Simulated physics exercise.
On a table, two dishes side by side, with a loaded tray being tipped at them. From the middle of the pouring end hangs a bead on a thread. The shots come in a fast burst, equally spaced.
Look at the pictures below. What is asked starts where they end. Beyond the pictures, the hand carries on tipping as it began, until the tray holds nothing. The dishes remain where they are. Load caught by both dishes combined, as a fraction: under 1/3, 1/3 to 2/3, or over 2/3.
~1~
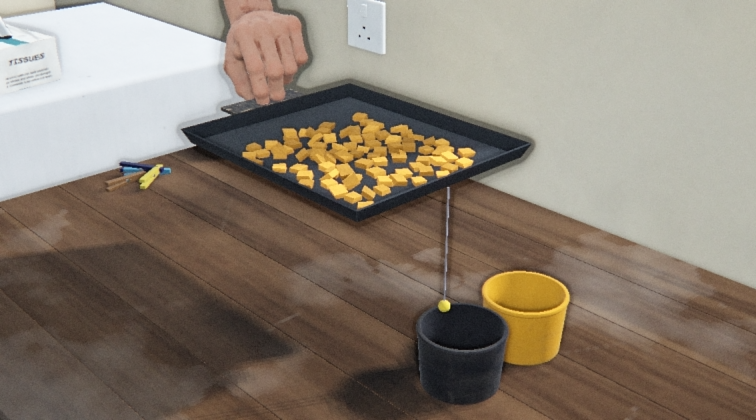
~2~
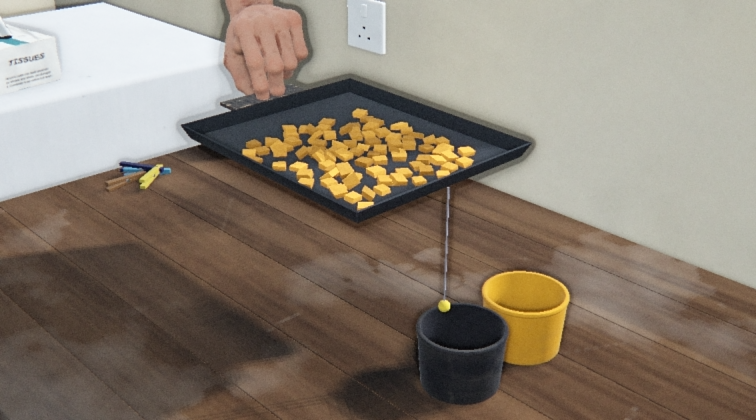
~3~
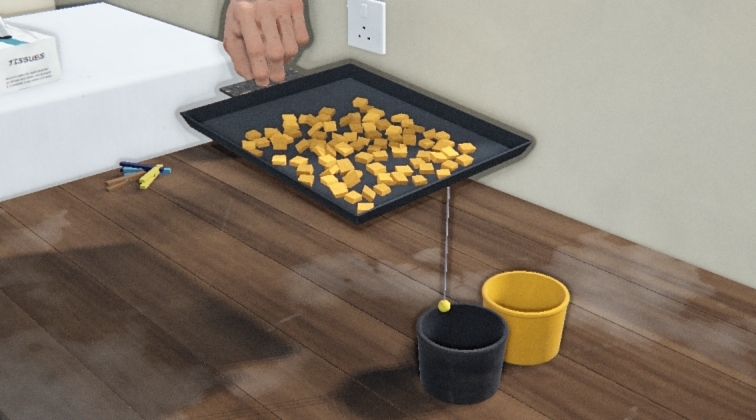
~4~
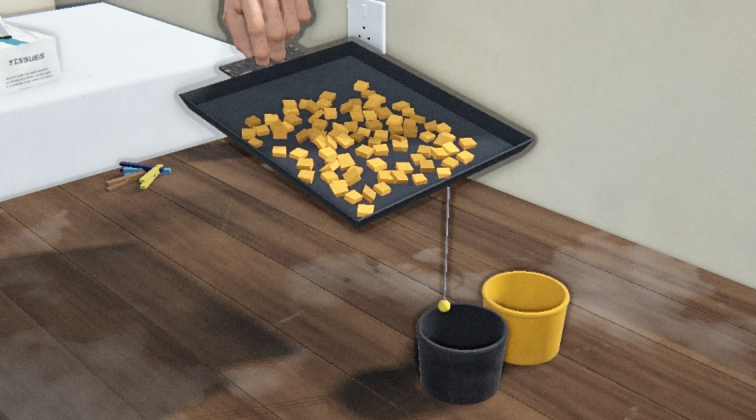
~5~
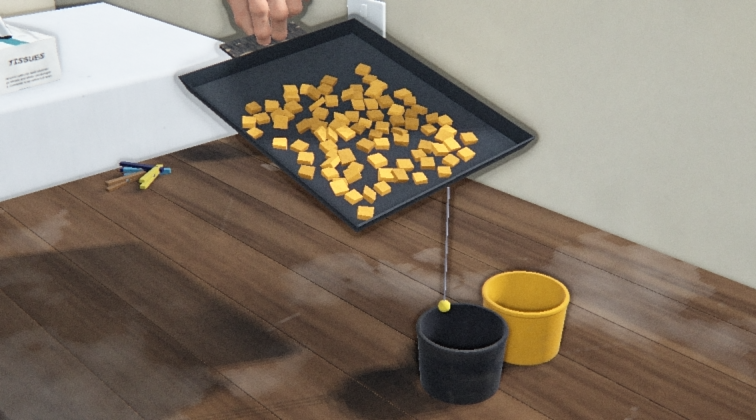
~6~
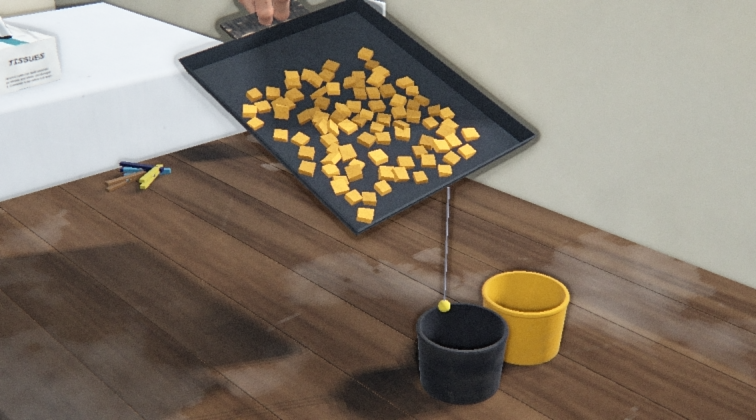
Lowest range.
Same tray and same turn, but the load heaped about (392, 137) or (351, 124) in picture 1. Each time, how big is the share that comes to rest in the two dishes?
In order, 10 per cent then 10 per cent.
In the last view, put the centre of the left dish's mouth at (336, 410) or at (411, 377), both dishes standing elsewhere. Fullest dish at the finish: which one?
First spot: The dish on the right-hand side; second spot: The dish on the left-hand side.
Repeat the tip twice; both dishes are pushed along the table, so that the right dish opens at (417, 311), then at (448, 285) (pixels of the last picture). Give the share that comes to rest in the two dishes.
You'd get 10 in a hundred first and 0 in a hundred after that.
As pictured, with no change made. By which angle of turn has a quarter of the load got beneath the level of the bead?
It's turned some 80 degrees by then.
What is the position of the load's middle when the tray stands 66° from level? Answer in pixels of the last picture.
I'd put the middle close to (389, 200).
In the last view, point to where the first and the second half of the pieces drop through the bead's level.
The early half goes through (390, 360), the late half through (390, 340).
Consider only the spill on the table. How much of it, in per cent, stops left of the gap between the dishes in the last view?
Roughly 100 in a hundred.
Just after the last frame, tray tipped steeply; the larger part on the tray; about a tenth in the air.
A moment on, tray tipped past a quarter turn; about a tenth in the left dish; the larger part outside both; about a tenth in the air.
Further on, tray tipped past a quarter turn; about a tenth in the left dish; almost all outside both.
When it is over, tray tipped past a quarter turn; about a tenth in the left dish; not one in the right dish; almost all outside both.
